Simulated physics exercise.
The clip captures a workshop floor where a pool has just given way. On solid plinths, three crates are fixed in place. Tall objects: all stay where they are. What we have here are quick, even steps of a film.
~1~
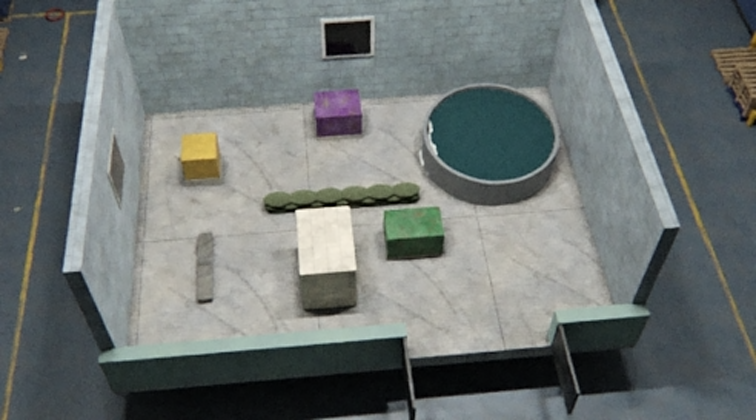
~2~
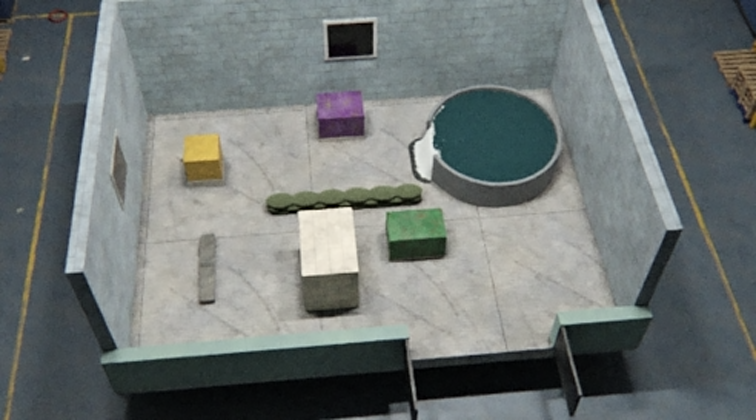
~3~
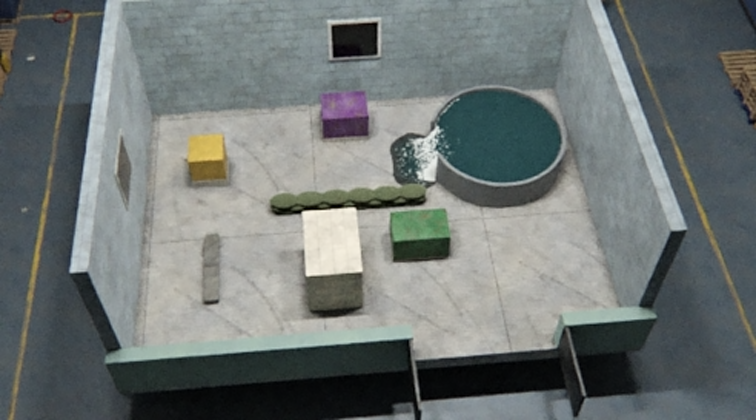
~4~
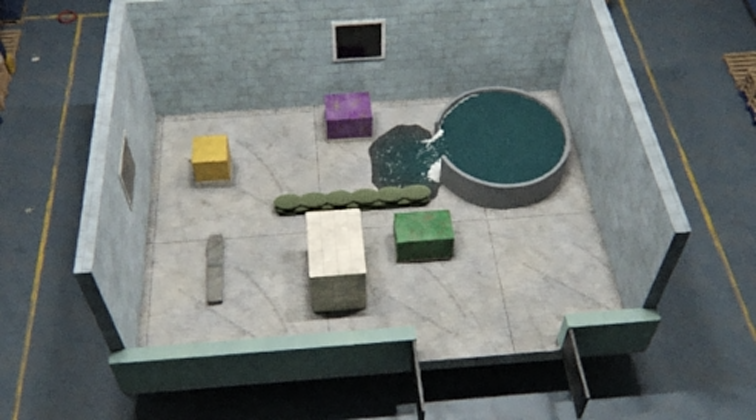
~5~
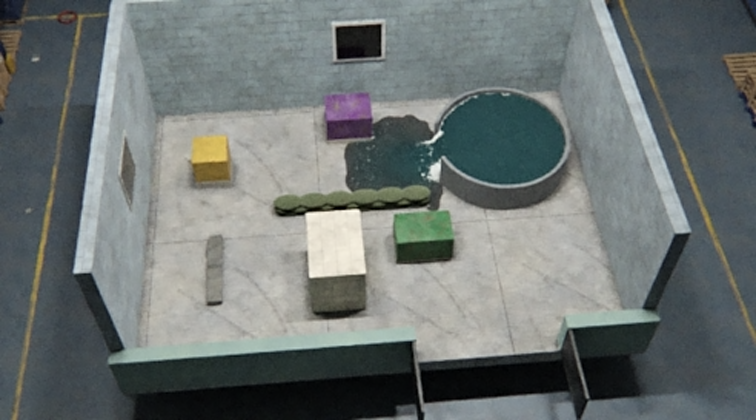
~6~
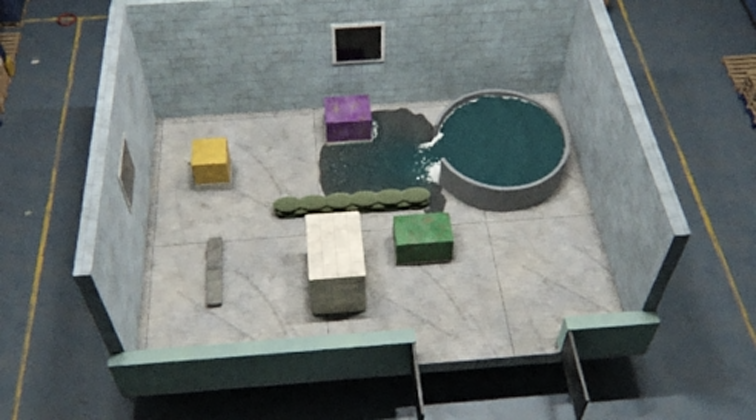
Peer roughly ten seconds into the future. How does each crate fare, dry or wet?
My prediction: The purple crate is flooded. The yellow crate is flooded. The green crate is not flooded.
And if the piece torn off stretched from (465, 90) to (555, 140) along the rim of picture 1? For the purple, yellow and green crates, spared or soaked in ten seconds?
Going crate by crate, the purple one is caught, then the yellow one stays out of reach, then the green one stays out of reach.
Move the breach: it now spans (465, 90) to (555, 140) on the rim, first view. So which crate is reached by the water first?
That would be the purple one.
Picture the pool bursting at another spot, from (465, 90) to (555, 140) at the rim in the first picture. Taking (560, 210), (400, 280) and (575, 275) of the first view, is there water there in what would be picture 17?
Point by point: Drenched, unwetted, drenched.
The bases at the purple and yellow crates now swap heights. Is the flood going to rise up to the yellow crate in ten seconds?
I'd expect the yellow crate to be swamped.
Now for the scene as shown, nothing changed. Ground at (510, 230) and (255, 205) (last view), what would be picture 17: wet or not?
Clear, then swamped.
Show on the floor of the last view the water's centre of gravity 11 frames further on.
Somewhere near (437, 163).
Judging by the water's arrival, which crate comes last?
Looks like the one in yellow to me.
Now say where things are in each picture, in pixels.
In the first frame, the pool at (491, 134) is whole and still.
In the second frame, water pours out at (429, 152) and has run to (417, 143).
In the third frame, water pours out at (433, 154) and has run to (396, 145).
In the fourth frame, the front is at (375, 148), out from the gap at (436, 156).
In the fifth frame, water pours out at (436, 156) and has run to (350, 181).
In the sixth frame, the front is at (324, 180), out from the gap at (436, 158).
A moment on, water covers 20 % of the floor; the purple crate water round its plinth, the yellow crate water round its plinth, the green crate water round its plinth.
Next, water covers 30 % of the floor; the purple crate water round its plinth, the yellow crate water round its plinth, the green crate water round its plinth.
Then, water covers 40 % of the floor; the purple crate water round its plinth, the yellow crate water round its plinth, the green crate water round its plinth.
Later, water covers 60 % of the floor; the purple crate water round its plinth, the yellow crate water round its plinth, the green crate water round its plinth.
In the end, water covers 80 % of the floor; the purple crate was topped, the yellow crate was topped, the green crate stayed above the water.
